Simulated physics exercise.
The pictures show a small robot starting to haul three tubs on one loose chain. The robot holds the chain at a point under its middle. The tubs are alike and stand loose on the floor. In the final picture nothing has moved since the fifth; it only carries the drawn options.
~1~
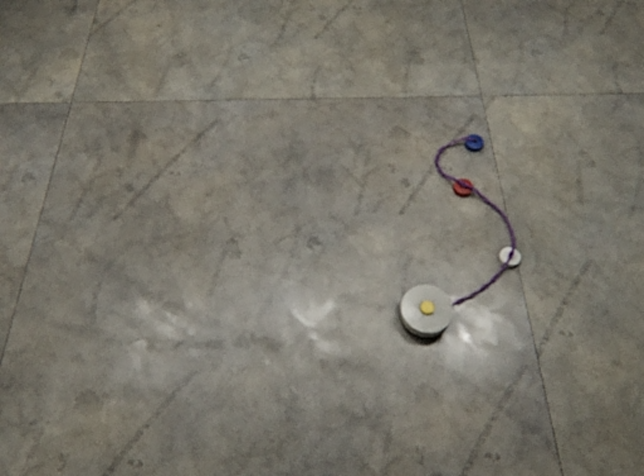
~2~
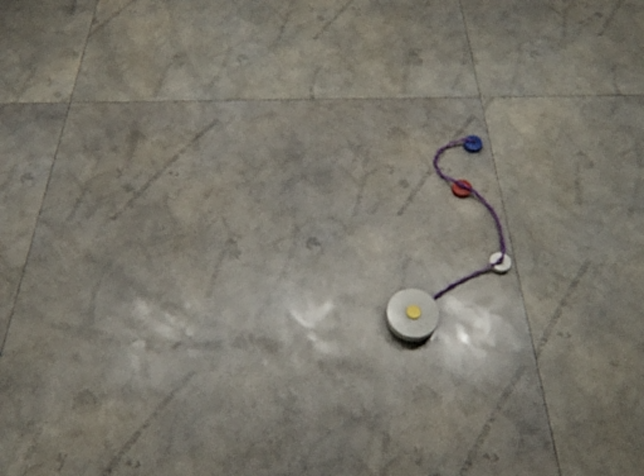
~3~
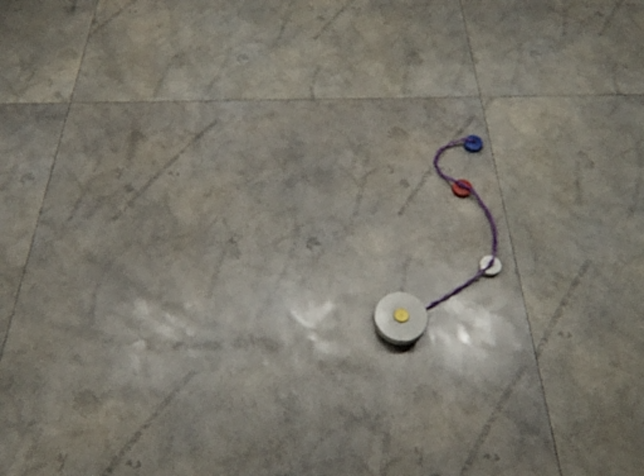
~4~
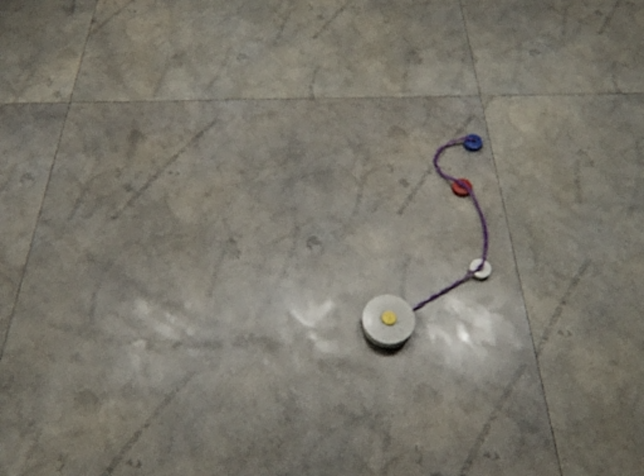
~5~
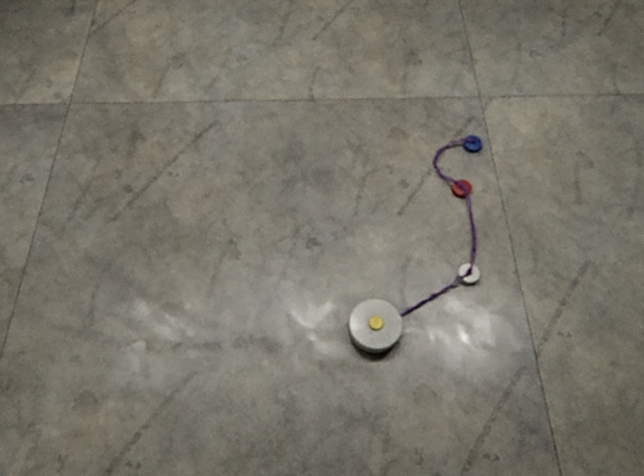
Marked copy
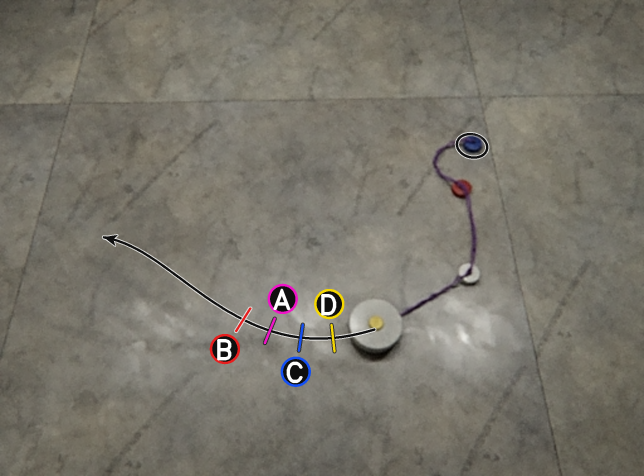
A round grey robot creeping left across a grey floor, pulling a white disc on a cord while red and blue discs stay put.
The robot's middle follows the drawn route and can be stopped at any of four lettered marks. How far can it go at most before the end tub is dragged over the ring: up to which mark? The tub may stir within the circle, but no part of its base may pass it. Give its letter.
It can go as far as A.
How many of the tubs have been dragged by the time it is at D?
Two.
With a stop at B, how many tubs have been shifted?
Three.
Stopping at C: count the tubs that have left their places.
Two.
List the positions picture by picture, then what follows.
The first picture shows blue tub (474, 143); red tub (463, 187); white tub (510, 257).
The second picture shows robot (412, 316); white tub (500, 262); red tub (462, 188).
The third picture shows robot (400, 319); white tub (490, 266); red tub (462, 188).
The fourth picture shows robot (388, 322); white tub (480, 269); red tub (462, 187).
The fifth picture shows robot (375, 326); white tub (469, 274); red tub (462, 188); blue tub (473, 144).
On the marked copy, A at (270, 331); B at (243, 320); C at (301, 338); D at (333, 338); the ring at (472, 146); the route from (375, 330) via (222, 308) to (104, 237).
Taking A. A third of the way, robot (337, 334); blue tub (473, 144); red tub (460, 193); white tub (427, 273).
Two thirds of the way, robot (301, 334); blue tub (473, 144); red tub (451, 206); white tub (396, 277).
When it is over, robot (269, 327); blue tub (472, 145); red tub (439, 215); white tub (372, 280); the ringed tub at the far end is still in its ring.
As for the rest, B drags the last tub to (469, 153); C is safe but short; D is safe but short.
